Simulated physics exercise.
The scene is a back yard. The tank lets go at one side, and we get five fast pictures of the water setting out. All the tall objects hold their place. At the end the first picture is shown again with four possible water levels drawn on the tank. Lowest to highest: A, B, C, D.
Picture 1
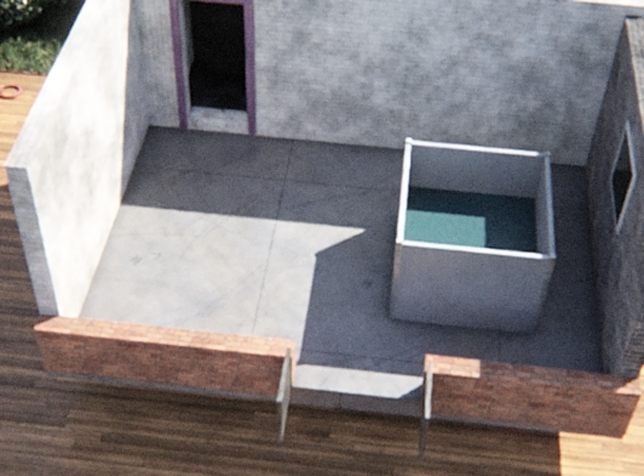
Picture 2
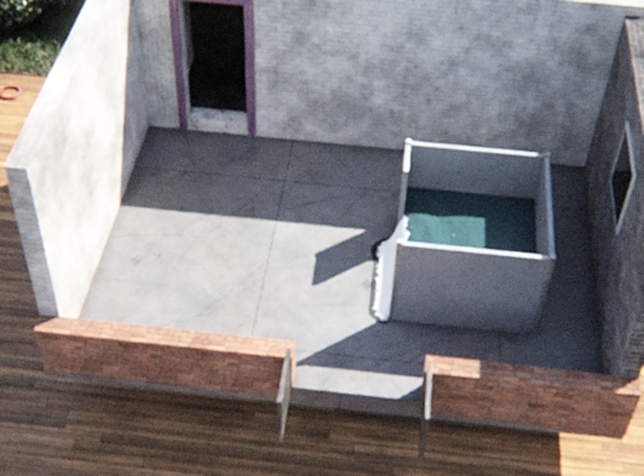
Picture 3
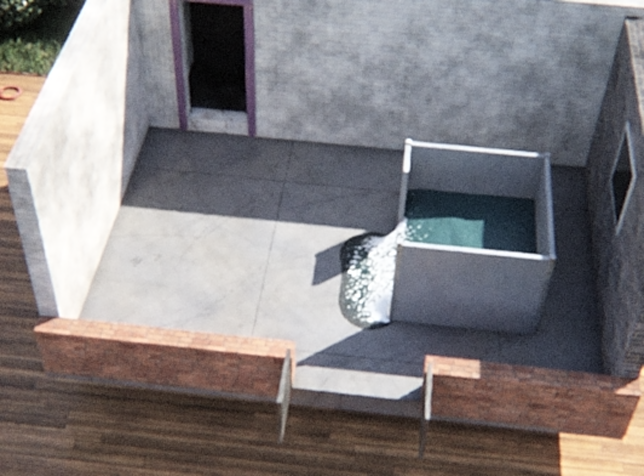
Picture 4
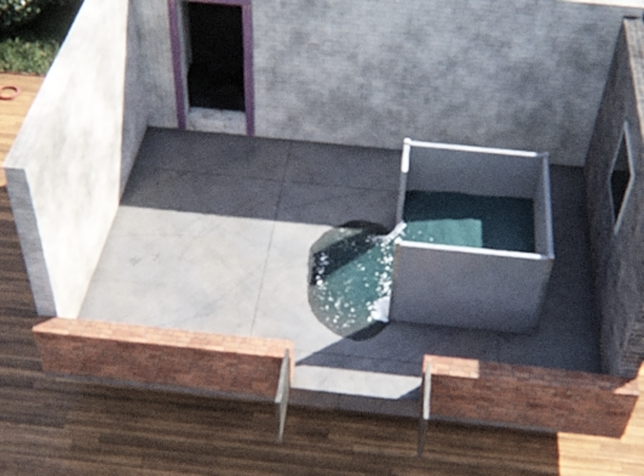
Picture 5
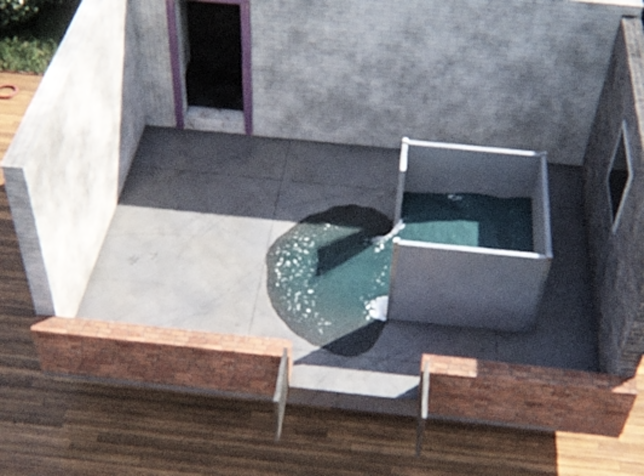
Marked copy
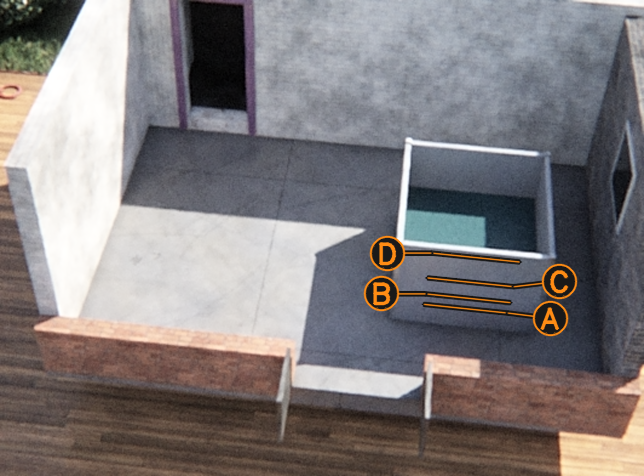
Water poured out of the left side of a square tank in a walled back yard, splashed onto the grey ground, and spread leftward in a widening, rounded pool while the walls stayed still.
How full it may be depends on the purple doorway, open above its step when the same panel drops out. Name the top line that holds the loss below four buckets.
The answer is level C.
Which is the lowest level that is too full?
Level D.
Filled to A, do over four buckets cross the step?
No, that is safe.
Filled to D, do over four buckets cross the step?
Yes, that goes wrong.
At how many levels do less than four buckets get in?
Three of the four.
In orange, A at (465, 308); B at (467, 298); C at (470, 282); D at (475, 257); from the bottom up A, B, C, D.
If A is chosen, nothing gets over.
If B is chosen, nothing gets over.
If C is chosen, a bucket or two gets in.
If D is chosen, about 12 bucketfuls get in.
